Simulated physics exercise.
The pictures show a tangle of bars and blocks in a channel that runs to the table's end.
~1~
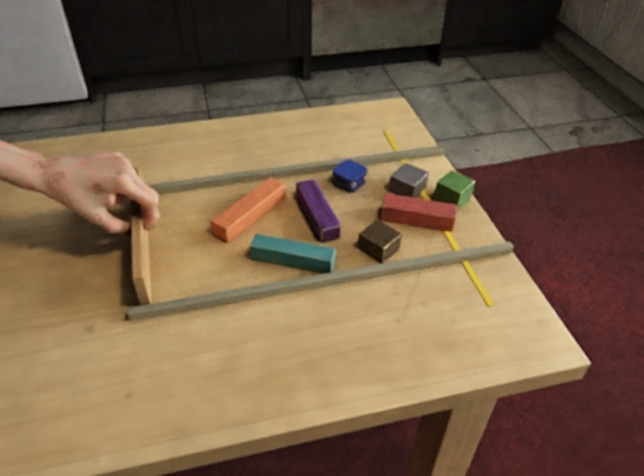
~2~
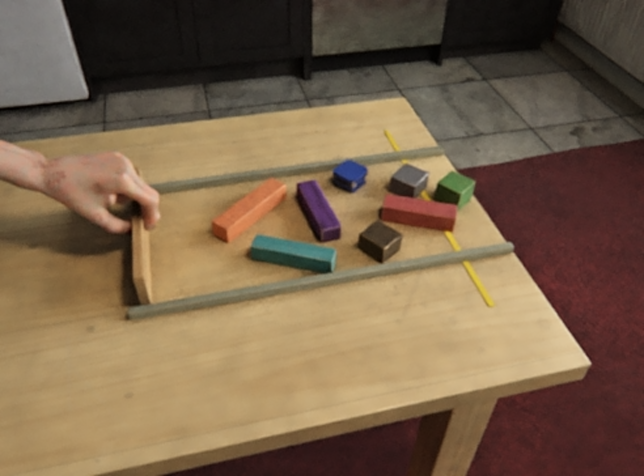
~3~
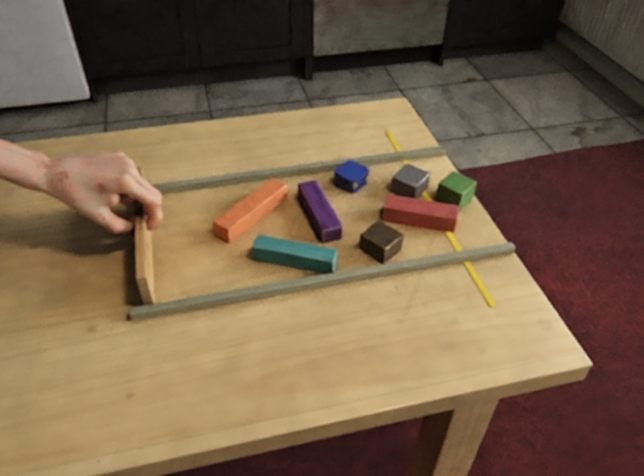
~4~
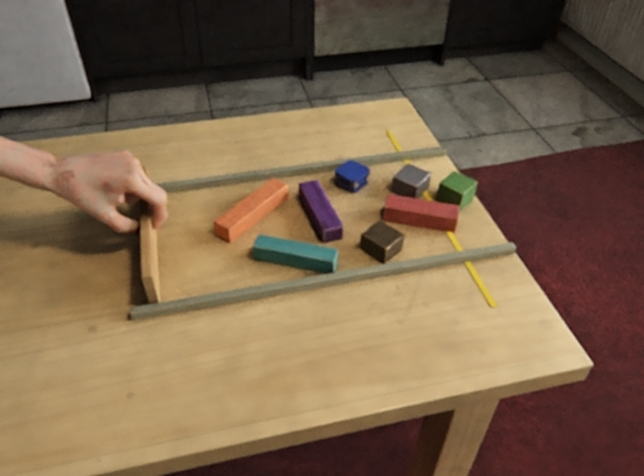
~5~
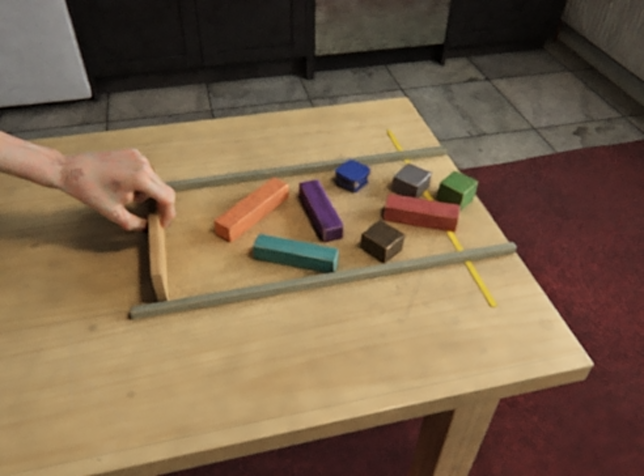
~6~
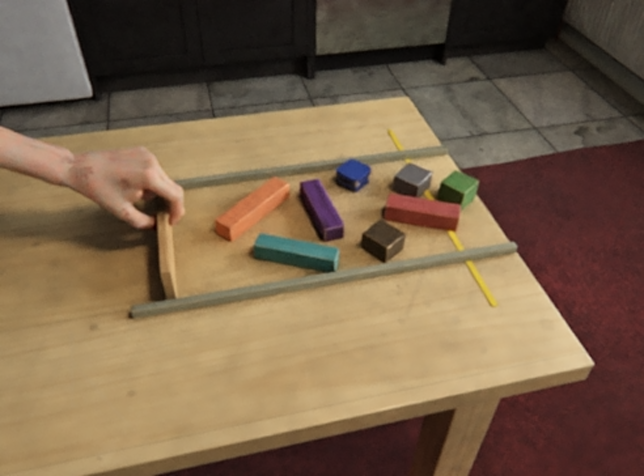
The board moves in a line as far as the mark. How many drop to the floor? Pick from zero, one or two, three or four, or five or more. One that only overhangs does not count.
Here the number that fall off is three or four.
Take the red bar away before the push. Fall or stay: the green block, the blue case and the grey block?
The green block drops off, the blue case remains up, the grey block falls.
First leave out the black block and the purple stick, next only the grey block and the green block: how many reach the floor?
0 in the first case, 1 in the second.
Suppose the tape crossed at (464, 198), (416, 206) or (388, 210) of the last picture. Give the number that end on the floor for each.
The counts: 7, 2 and 0.
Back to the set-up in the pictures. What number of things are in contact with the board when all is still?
2 of them.
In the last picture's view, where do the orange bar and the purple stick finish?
The orange bar stops around (431, 175); the purple stick around (458, 187).
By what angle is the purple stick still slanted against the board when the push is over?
Near 0 degrees.
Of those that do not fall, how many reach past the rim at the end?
It comes to 1.
A little later, none off yet; green block at rest near (458, 191); grey block at rest near (412, 181); red bar at rest near (422, 212).
Next, none off yet; green block shifted a little near (469, 185); grey block shifted about its own width near (442, 175); red bar shifted about its own width near (473, 204).
When it is over, the number that fall off is three or four; down, black block, red bar, grey block and green block.
